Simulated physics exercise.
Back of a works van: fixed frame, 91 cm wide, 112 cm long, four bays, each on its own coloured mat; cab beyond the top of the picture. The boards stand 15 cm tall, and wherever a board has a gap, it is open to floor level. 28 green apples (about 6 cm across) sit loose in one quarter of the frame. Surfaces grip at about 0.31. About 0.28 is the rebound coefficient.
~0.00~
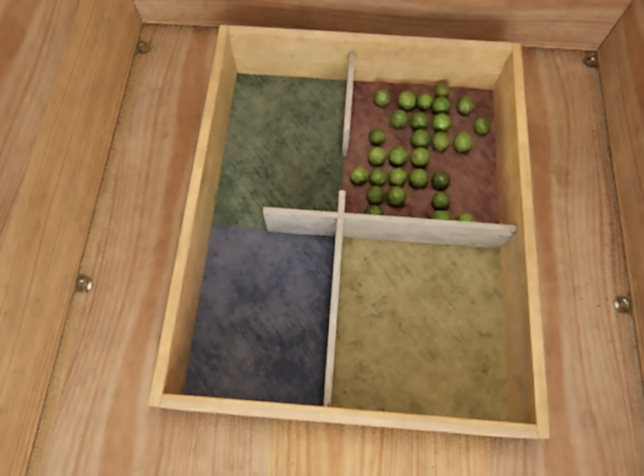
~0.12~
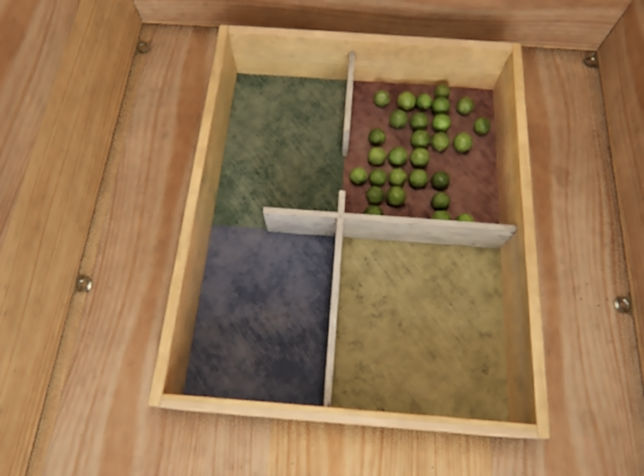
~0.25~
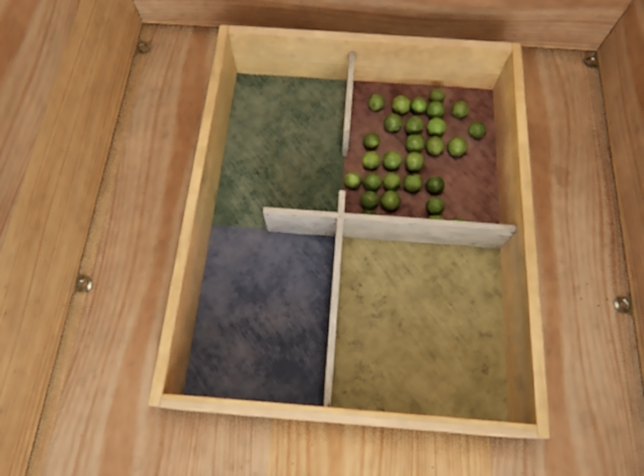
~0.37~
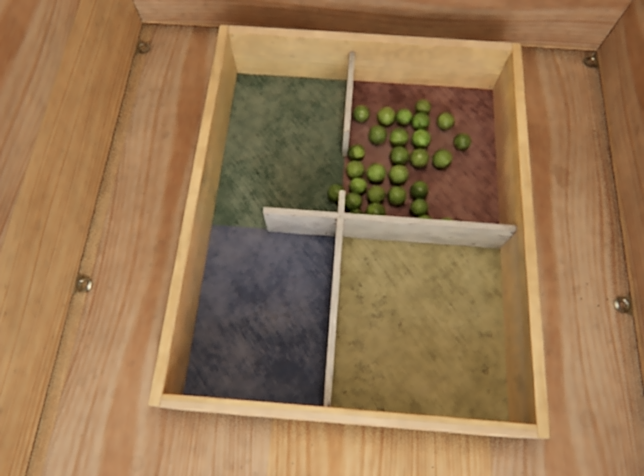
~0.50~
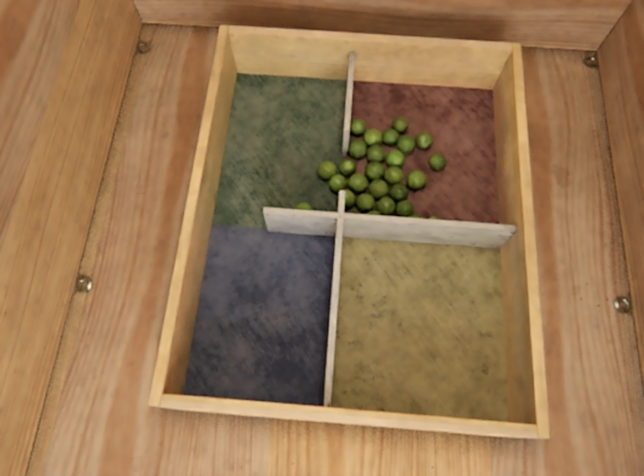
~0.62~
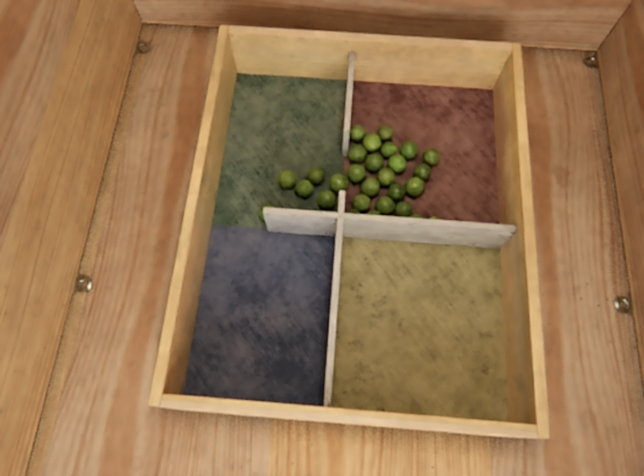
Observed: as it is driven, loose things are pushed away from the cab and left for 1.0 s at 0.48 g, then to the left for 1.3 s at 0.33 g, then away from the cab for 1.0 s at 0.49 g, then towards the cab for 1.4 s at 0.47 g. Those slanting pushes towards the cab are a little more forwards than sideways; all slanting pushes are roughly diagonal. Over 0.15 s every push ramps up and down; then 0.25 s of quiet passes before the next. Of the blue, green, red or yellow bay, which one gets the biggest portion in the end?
Green.
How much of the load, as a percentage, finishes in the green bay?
Close to 60 in a hundred of them.
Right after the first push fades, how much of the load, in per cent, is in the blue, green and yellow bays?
Blue 20, green 20, yellow 0 %.
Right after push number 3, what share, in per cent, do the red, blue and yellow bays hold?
In per cent: Red 20, blue 60 and yellow 0.
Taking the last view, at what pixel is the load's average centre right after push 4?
It works out to somewhere near (306, 125) in the final view.
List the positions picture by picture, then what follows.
In the first frame, middle of the blue mat (264, 313); middle of the green mat (284, 147); middle of the red mat (422, 157); middle of the yellow mat (420, 325); 28 in the red bay; the apple farthest behind, in the direction of the first push, is at (465, 106).
In the second frame, 28 in the red bay; the apple farthest behind, in the direction of the first push, is at (465, 106).
In the third frame, 28 in the red bay; the apple farthest behind, in the direction of the first push, is at (460, 110).
In the fourth frame, 27 in the red bay and 1 in the green bay; the apple farthest behind, in the direction of the first push, is at (446, 121).
In the fifth frame, 25 in the red bay and 3 in the green bay; the apple farthest behind, in the direction of the first push, is at (424, 141).
In the sixth frame, 22 in the red bay and 6 in the green bay; the apple farthest behind, in the direction of the first push, is at (432, 157).
After push 1 (1.24 s), 18 in the red bay, 5 in the blue bay and 5 in the green bay.
After push 2 (2.79 s), 5 in the red bay, 6 in the blue bay and 17 in the green bay.
After push 3 (4.04 s), 5 in the red bay, 17 in the blue bay and 6 in the green bay.
After push 4 (5.69 s), 5 in the red bay, 6 in the blue bay and 17 in the green bay.
Outcome (at 6.24 s), 5 in the red bay, 6 in the blue bay and 17 in the green bay.
